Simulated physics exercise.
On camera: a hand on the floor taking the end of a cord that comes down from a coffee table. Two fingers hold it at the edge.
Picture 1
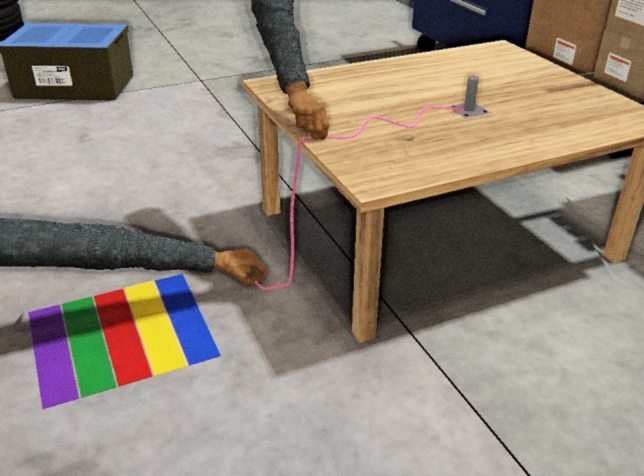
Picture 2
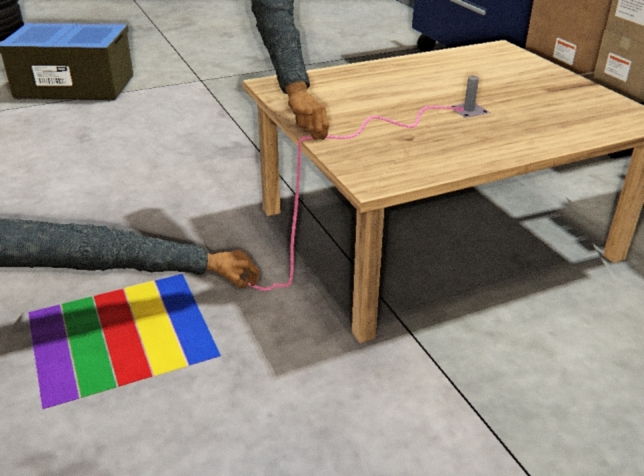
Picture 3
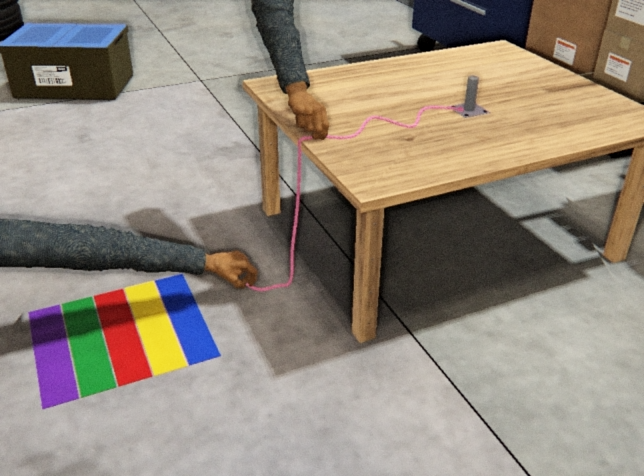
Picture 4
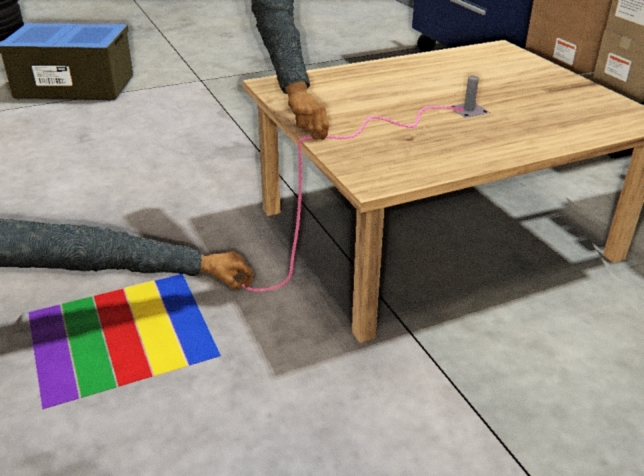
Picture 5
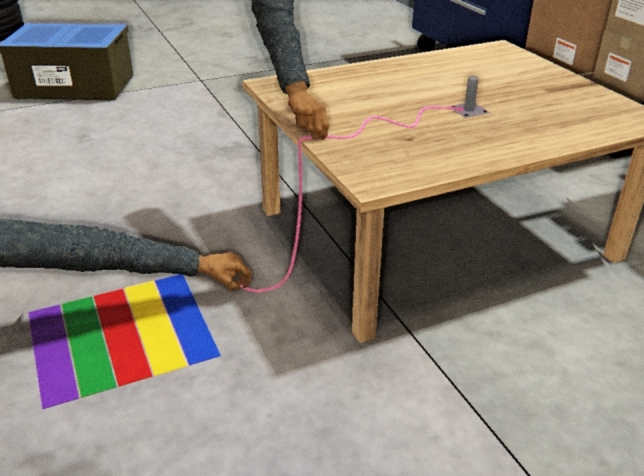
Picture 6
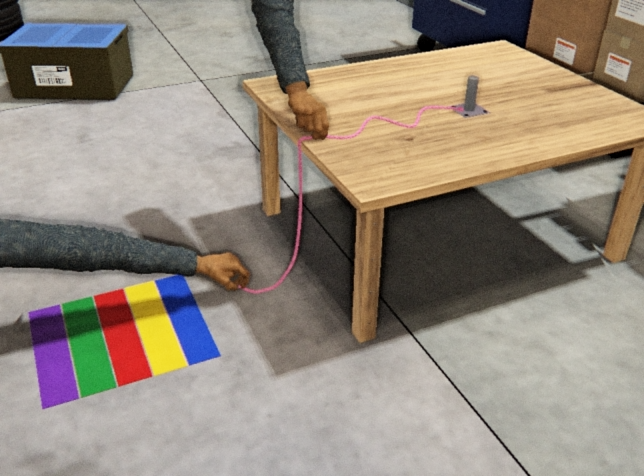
A pink cord runs from a small grey post across a wooden table and over its edge to a hand near the concrete floor, seen from above in a workshop-like space. Another hand holds the cord at the table's edge, with purple, green, red, yellow and blue stripes lying at lower left. The lower hand draws the cord's end slightly left, then barely moves, while the camera stays still.
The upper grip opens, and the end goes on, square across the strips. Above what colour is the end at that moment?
The green one.
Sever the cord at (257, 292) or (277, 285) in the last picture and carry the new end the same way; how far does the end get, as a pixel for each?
Try by try, around (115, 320) and (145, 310).
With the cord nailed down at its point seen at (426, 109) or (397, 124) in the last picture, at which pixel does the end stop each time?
About (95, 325) and (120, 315).
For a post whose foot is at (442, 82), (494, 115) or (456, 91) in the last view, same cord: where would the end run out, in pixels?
Try by try, around (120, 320), (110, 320) and (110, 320).
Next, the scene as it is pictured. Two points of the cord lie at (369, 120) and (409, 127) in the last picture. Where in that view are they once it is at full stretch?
At (339, 133), then (384, 125).
Soon after, end near (151, 310); over yellow.
Then, end near (112, 320); over red.
At full stretch, end near (86, 327); over green. It halts on the green strip.
